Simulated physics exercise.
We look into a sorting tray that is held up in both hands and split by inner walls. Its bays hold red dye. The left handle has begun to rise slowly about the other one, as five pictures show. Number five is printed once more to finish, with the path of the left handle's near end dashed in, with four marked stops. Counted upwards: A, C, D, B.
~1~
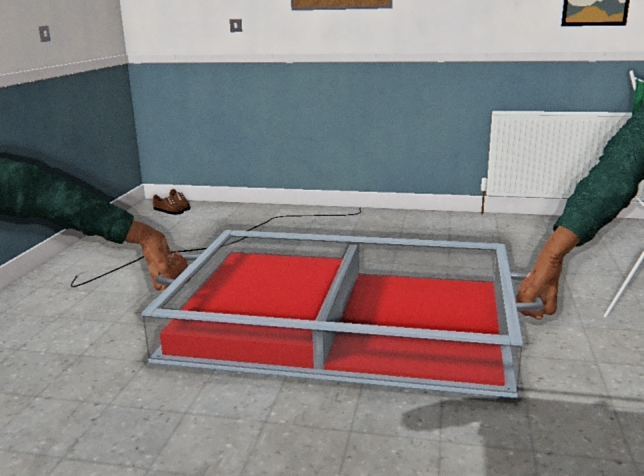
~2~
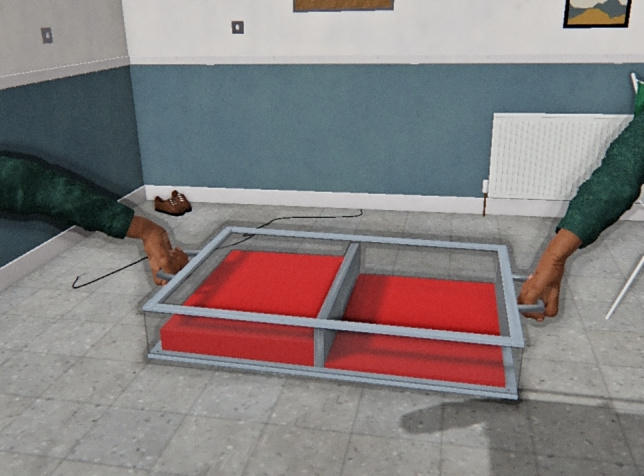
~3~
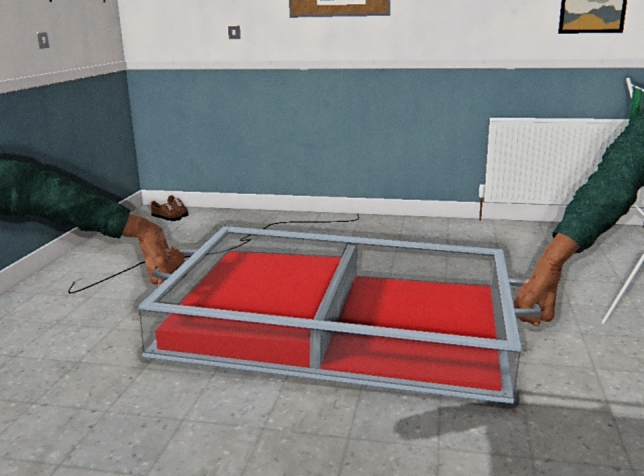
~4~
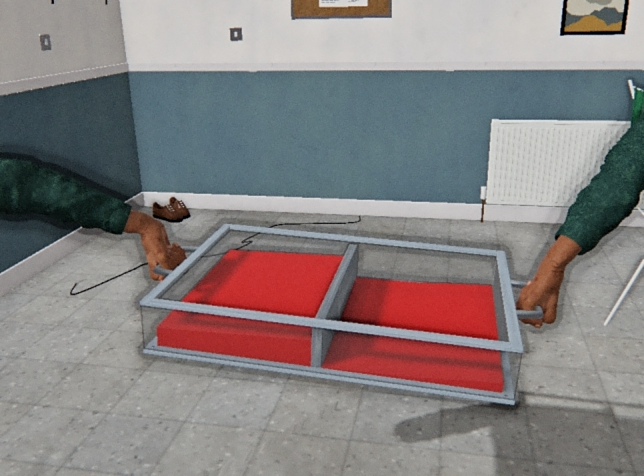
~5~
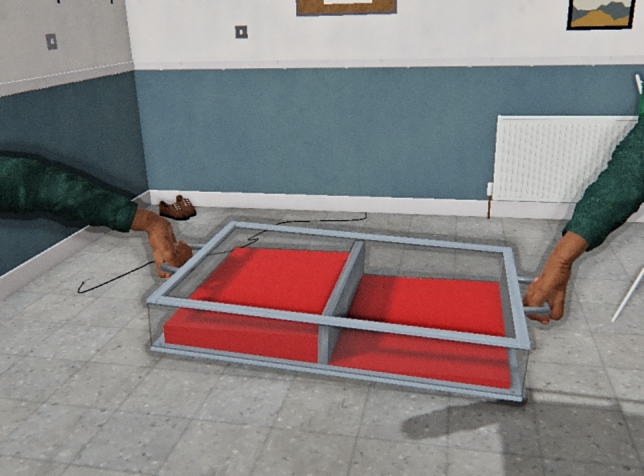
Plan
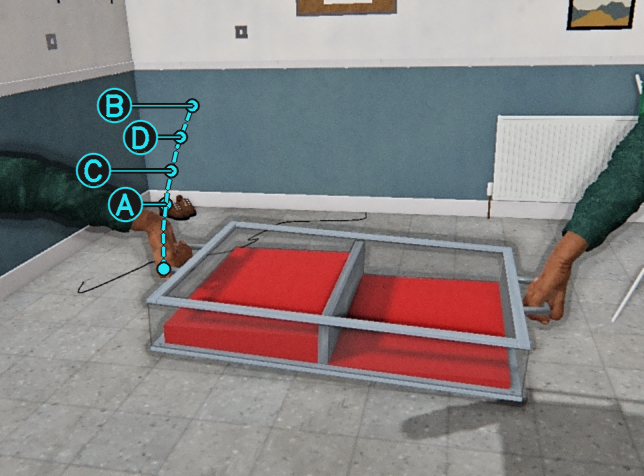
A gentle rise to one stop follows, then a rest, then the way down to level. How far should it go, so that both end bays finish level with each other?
The answer is stop D.
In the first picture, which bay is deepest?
That is the left bay.
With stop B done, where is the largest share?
It is the right one.
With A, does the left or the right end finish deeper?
The left one.
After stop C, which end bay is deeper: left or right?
The left end bay.
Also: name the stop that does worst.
A.
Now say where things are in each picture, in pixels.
The tray is level; deepest in the left bay, at (268, 292), shallowest in the right; left handle at (172, 269).
Tipped about 1° down to the right; no wall is crossed; left handle at (172, 264).
Tipped about 2° down to the right; no wall is crossed; left handle at (168, 263).
Tipped about 3° down to the right; no wall is crossed; left handle at (170, 260).
Tipped about 3° down to the right; deepest in the left bay, at (273, 285), shallowest in the right; left handle at (176, 257).
On the marked copy, A at (165, 204); B at (192, 105); C at (171, 170); D at (180, 137).
For stop A, the left end bay stands much deeper than the other; nothing spills.
For stop B, the right end bay stands a little deeper than the other; about 8 % goes over the rim.
For stop C, the left end bay stands much deeper than the other; nothing spills.
For stop D, the two end bays stand about equally deep; nothing spills.
